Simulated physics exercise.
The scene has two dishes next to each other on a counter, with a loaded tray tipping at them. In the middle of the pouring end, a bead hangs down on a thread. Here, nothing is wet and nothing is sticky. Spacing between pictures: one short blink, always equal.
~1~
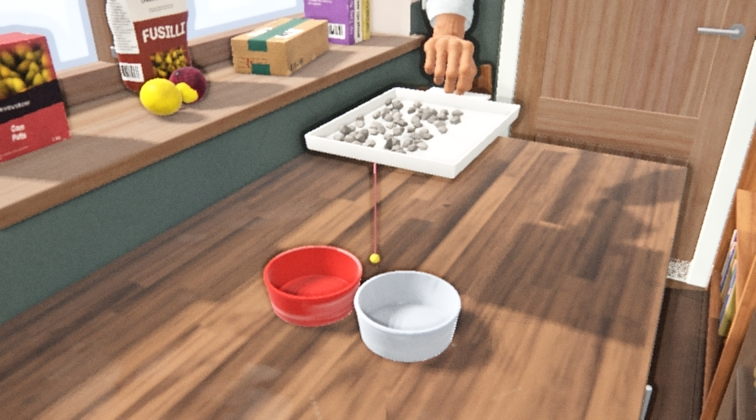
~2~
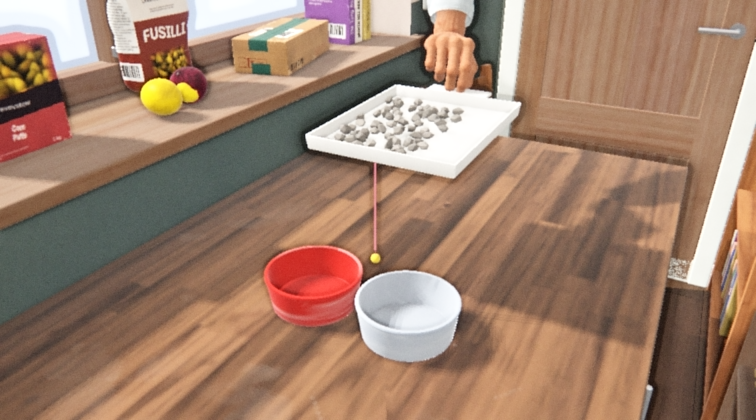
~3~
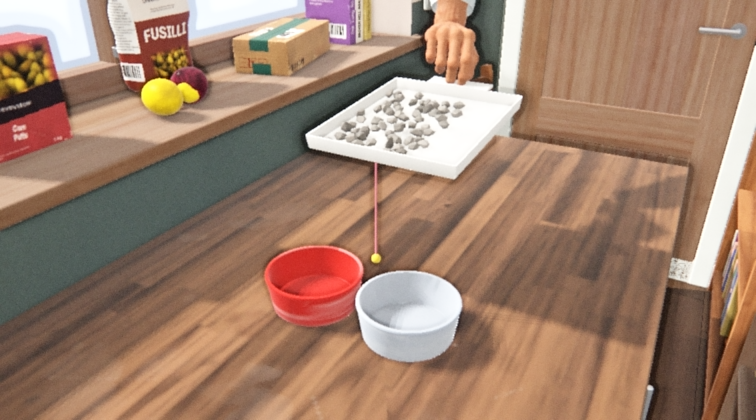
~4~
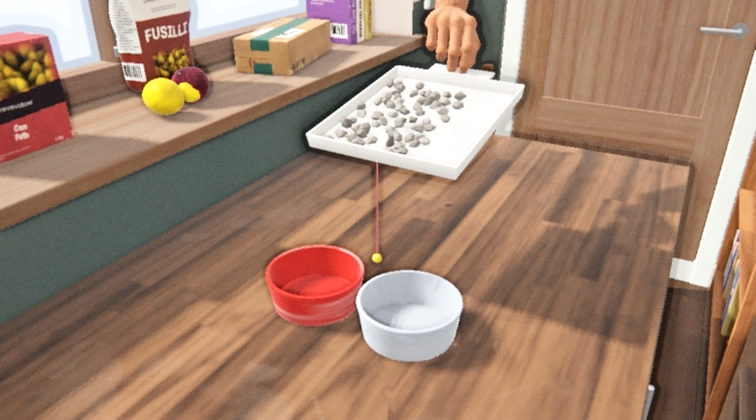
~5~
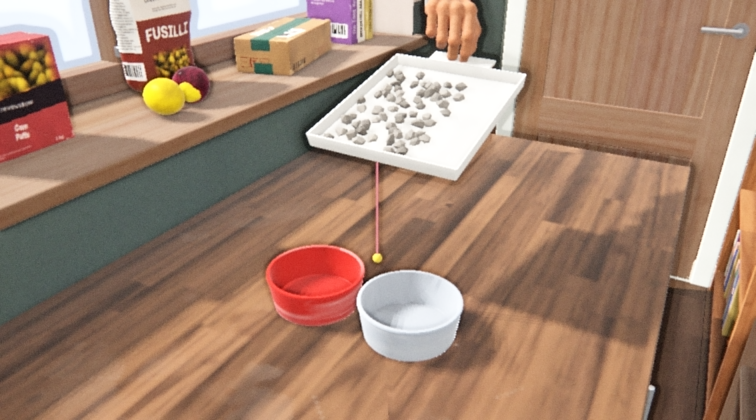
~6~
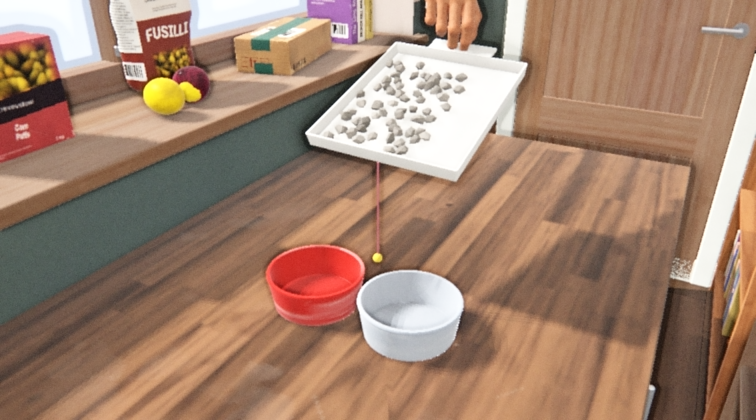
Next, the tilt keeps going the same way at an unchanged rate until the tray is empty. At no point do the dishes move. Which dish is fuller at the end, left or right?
The right one fills more.
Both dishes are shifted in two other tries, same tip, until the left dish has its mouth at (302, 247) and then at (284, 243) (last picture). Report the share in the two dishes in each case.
The first comes to 30 percent and the second to 20 percent.
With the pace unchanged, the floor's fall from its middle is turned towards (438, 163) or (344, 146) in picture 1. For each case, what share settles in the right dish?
The first try would leave around 60 per cent there, the second around 0 per cent.
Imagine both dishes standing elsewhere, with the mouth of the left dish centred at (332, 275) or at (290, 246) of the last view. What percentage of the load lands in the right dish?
Roughly 40 per cent, then roughly 30 per cent.
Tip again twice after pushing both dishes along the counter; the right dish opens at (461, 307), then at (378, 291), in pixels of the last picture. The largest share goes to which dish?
Answer, in order: The one to the left and the one to the right.
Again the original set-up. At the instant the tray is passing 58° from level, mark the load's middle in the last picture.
In the last view, the load is centred near (384, 139).
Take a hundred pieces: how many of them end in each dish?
In per cent, left near 30 and right near 50.
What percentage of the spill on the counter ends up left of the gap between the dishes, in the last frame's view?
70 %, near enough.
Just after the last frame, tray tipped steeply; almost all on the tray; just a few in the air.
A moment on, tray tipped right over; the larger part on the tray; about a tenth in the right dish; about a tenth in the left dish; about a tenth outside both; just a few in the air.
Further on, tray tipped past a quarter turn; roughly half in the right dish; roughly a quarter in the left dish; roughly a quarter outside both.
When it is over, tray tipped past a quarter turn; roughly half in the right dish; roughly a quarter in the left dish; roughly a quarter outside both.
